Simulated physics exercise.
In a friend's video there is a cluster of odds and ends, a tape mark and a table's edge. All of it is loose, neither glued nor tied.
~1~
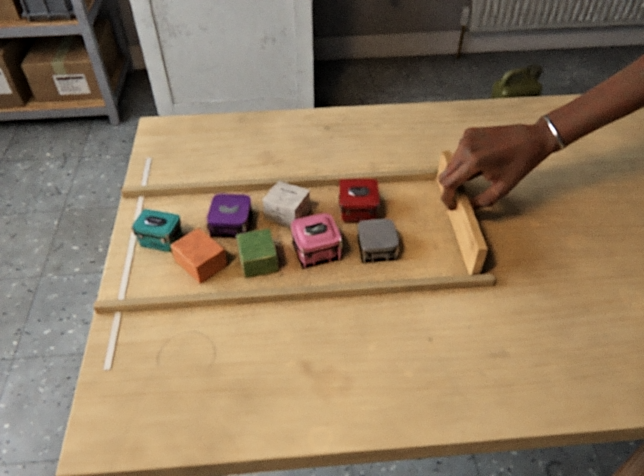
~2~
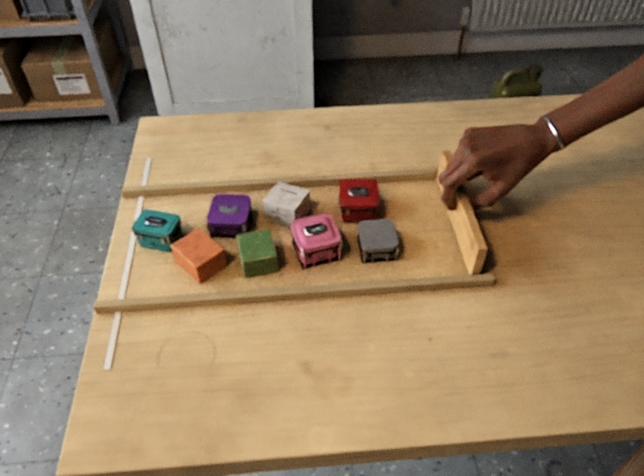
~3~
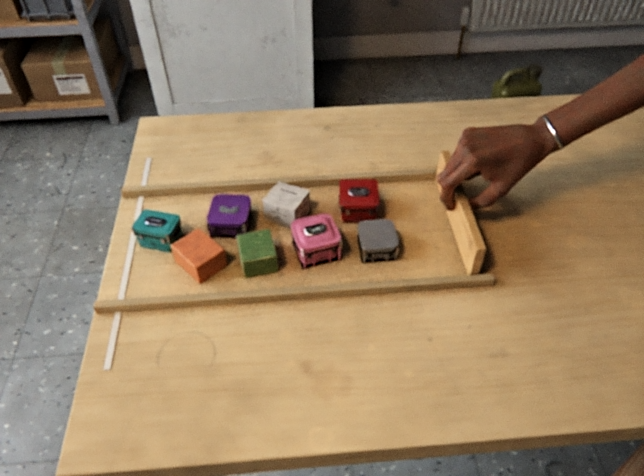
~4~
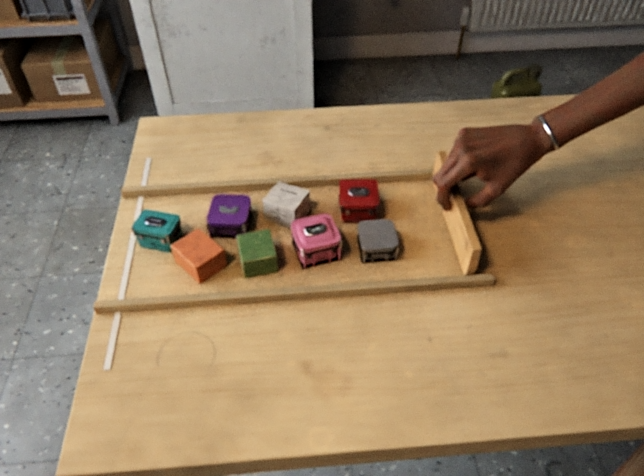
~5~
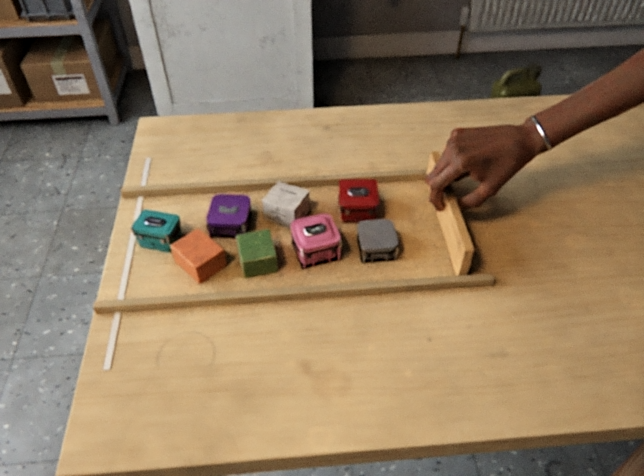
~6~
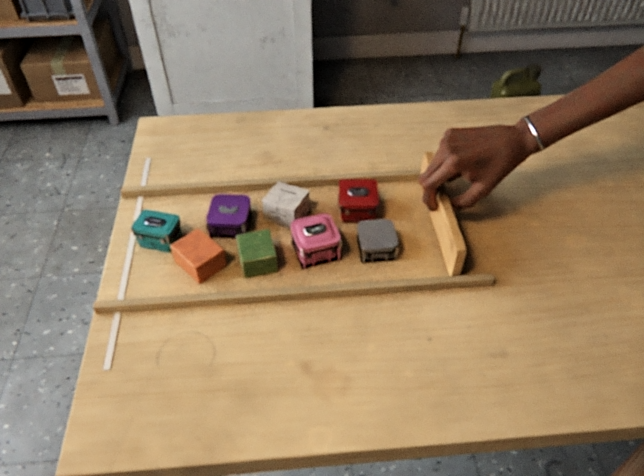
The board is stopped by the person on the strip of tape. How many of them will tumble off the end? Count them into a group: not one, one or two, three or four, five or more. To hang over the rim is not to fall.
Group: Five or more.
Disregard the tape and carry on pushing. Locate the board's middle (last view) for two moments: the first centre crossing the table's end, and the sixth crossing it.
It sits near (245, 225), and then near (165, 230).
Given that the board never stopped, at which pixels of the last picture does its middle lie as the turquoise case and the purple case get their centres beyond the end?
(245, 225) and (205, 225), more or less.
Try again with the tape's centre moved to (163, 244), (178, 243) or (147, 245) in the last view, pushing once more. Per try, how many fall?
Per try in turn: 6, 4, 6.
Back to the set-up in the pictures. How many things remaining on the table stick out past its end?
My count gives 2.
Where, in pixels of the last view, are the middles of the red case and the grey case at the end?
The red case stops around (114, 217); the grey case around (107, 259).
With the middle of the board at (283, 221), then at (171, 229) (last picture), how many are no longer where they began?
At first I count 8, and then 8.
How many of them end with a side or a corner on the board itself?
In contact: 2.
Soon after, none off yet; turquoise case at rest near (158, 231); orange block at rest near (199, 255); purple case at rest near (230, 217).
Then, none off yet; turquoise case moved about its own width near (123, 234); orange block moved well along near (127, 263); purple case moved about its own width near (166, 220).
Further on, four off so far; turquoise case on the floor; orange block falling near (192, 441); purple case falling near (108, 307).
At rest, the number that fall off is five or more; fallen, pink case, white box, green block, purple case, orange block and turquoise case.
